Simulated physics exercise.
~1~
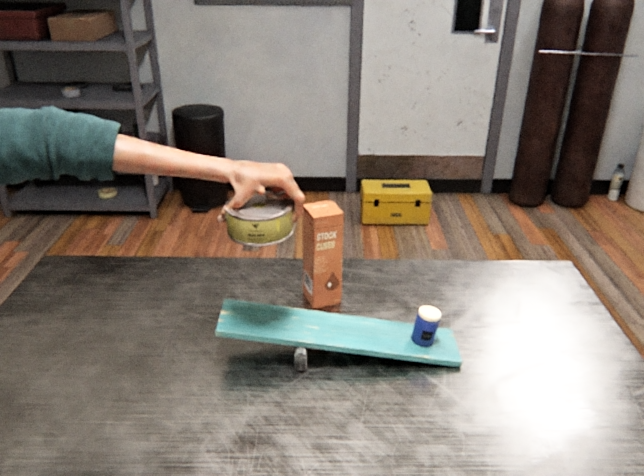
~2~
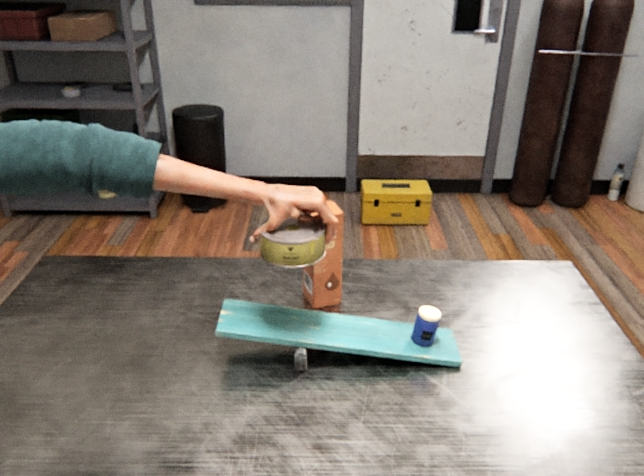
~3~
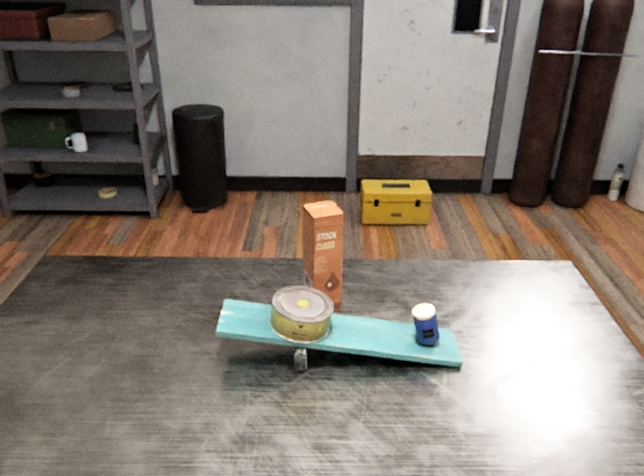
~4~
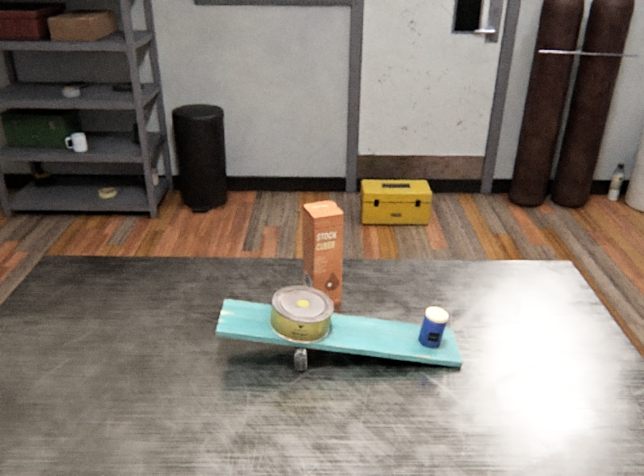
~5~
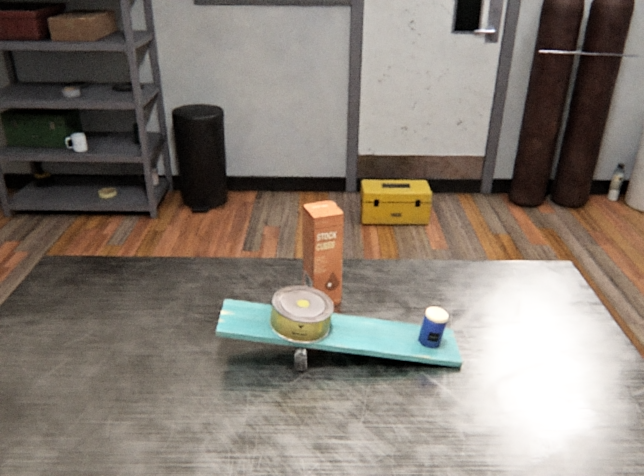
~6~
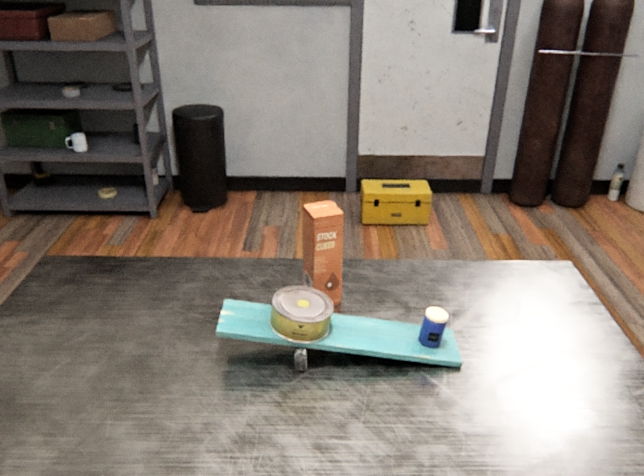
Hand setting a yellow tub on a tilted turquoise plank beside a blue shaker, then withdrawing, the plank staying tilted as before.
